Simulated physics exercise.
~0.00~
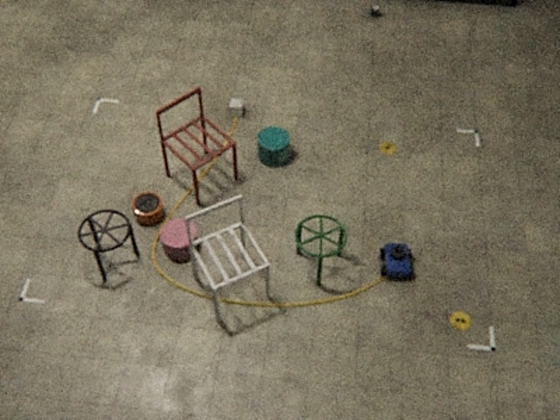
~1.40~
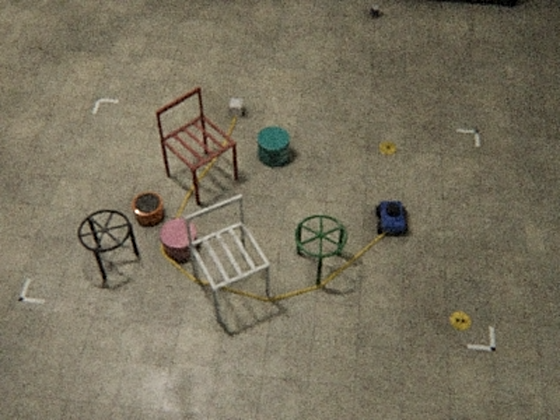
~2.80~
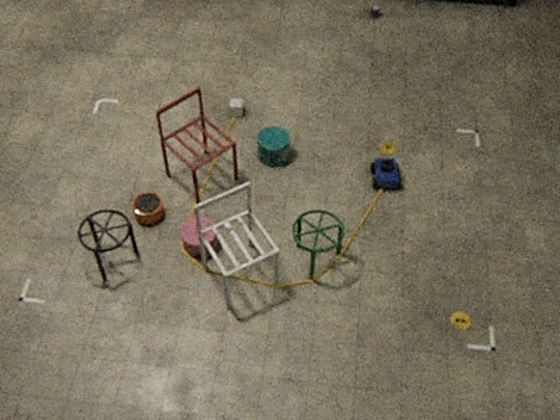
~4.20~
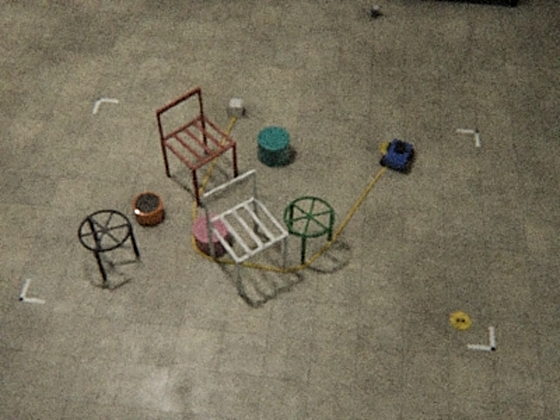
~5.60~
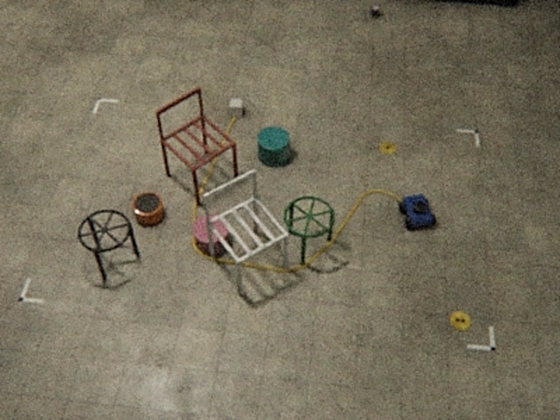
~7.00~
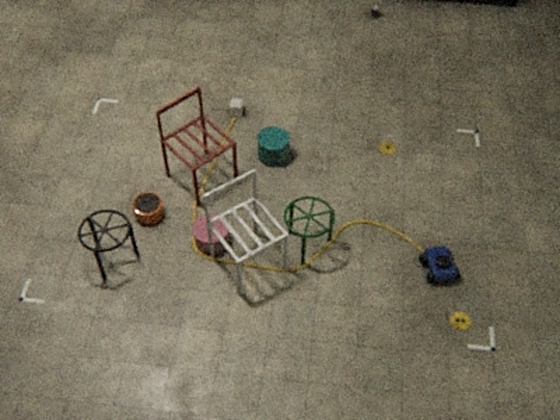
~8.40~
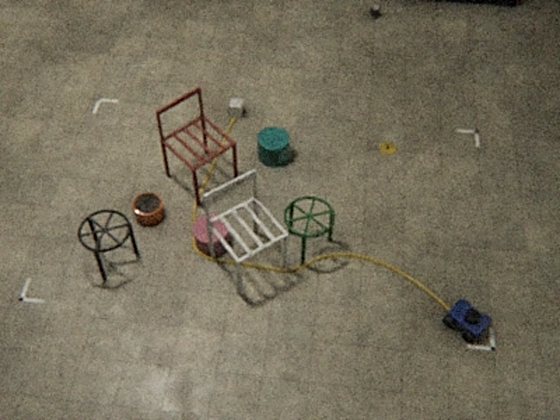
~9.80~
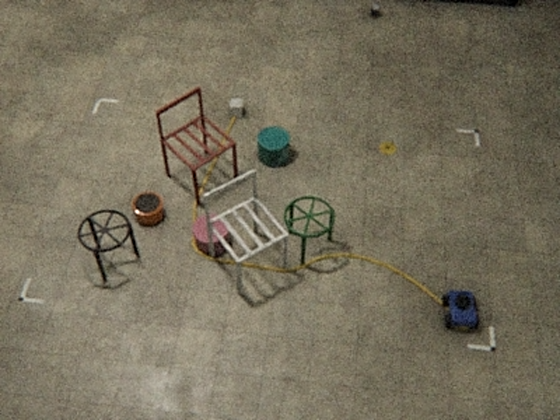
A speckled grey-brown floor is seen from high above, with a red chair at upper left, a white chair near the middle, a black stool and orange pot at left, and pink and teal buckets and a green stool among them. A small blue cart at right trails a yellow lead that winds between them. The cart drives up to a yellow mark, and the tightening lead drags the pink bucket, white chair and green stool a little. It then turns down toward the lower right corner, the lead curving loosely, and stops there while the red chair remains in place.
